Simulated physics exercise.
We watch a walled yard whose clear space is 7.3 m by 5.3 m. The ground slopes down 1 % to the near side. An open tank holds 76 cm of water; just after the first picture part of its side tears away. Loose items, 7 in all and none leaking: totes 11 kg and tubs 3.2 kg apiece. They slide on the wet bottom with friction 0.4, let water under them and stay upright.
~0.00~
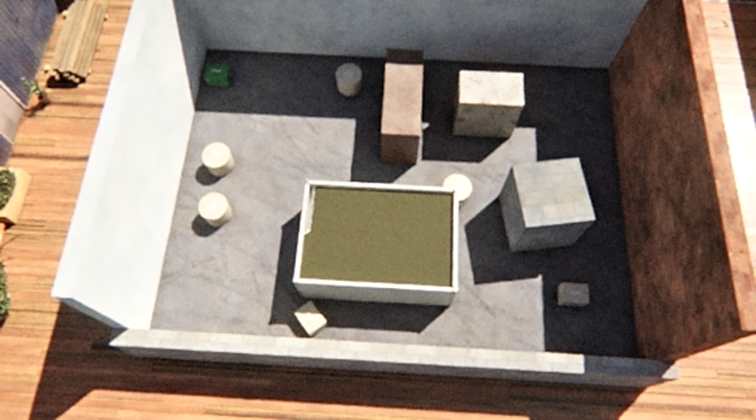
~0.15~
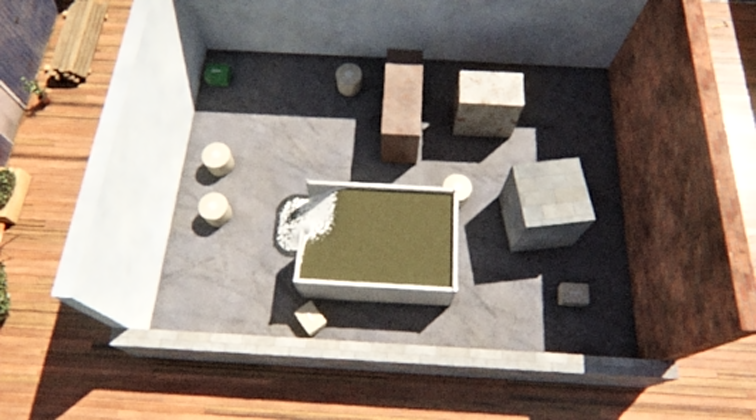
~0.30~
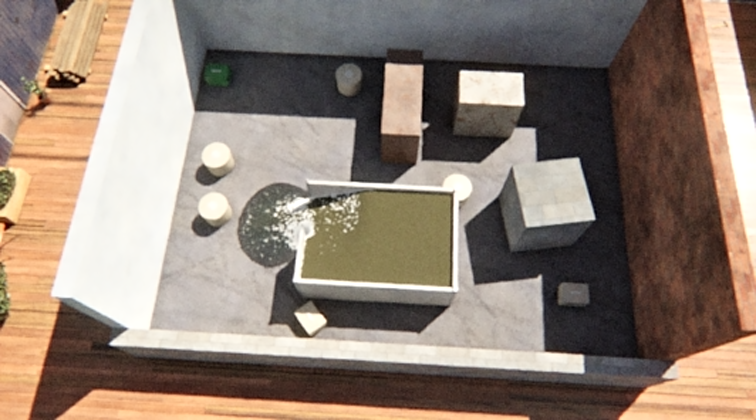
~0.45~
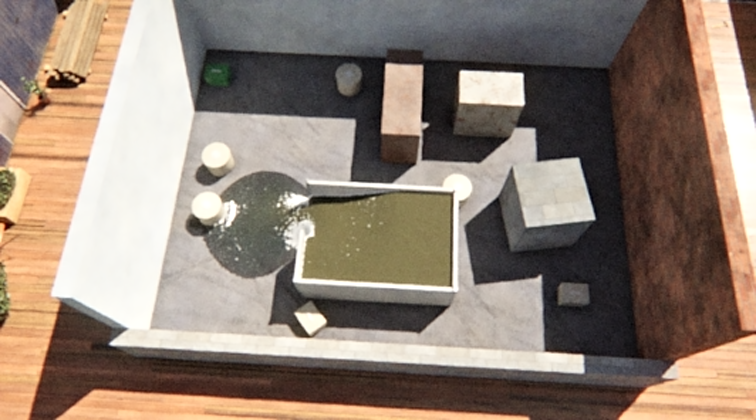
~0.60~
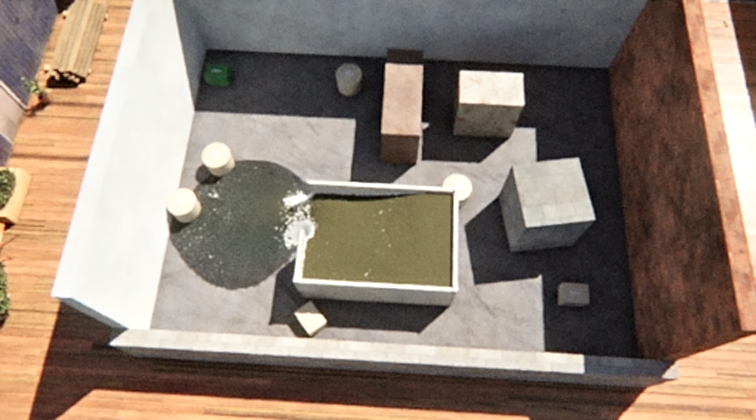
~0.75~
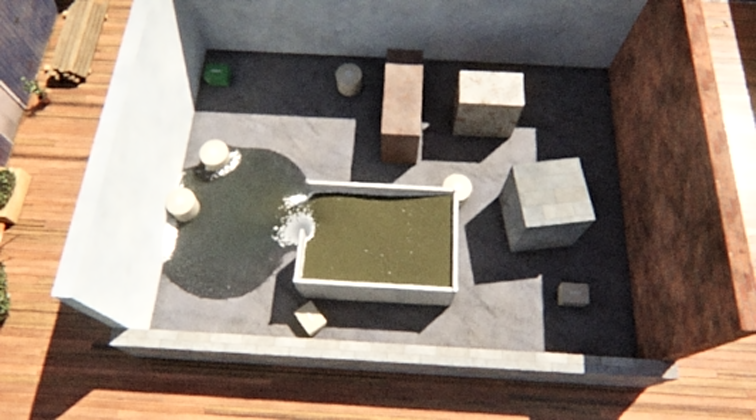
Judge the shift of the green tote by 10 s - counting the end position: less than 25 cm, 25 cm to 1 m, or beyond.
Green tote travels far.
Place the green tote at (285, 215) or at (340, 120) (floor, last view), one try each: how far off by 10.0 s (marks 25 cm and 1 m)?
In turn: It travels far; it travels far.
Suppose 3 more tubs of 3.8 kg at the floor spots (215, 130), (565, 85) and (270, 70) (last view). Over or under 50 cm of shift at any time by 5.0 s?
In turn: Over, under, over.
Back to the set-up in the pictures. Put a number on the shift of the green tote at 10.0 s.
Roughly 250 cm.
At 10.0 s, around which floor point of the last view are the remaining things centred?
At about (469, 192).
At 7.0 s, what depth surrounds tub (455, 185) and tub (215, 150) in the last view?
Roughly 2 and 2 cm.
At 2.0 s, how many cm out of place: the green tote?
About 50 cm.
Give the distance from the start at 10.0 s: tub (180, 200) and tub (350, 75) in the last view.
In turn: 550 cm, 200 cm.
After 2.0 s the green tote is near (233, 51), 0.5 m from its start, aground; 2 afloat.
After 4.5 s the green tote is near (359, 103), 2.6 m from its start, aground; 3 afloat.
After 7.0 s the green tote is near (344, 161), 2.9 m from its start, aground; 2 afloat.
After 10.0 s the green tote is near (317, 171), 2.7 m from its start, aground; 4 afloat.
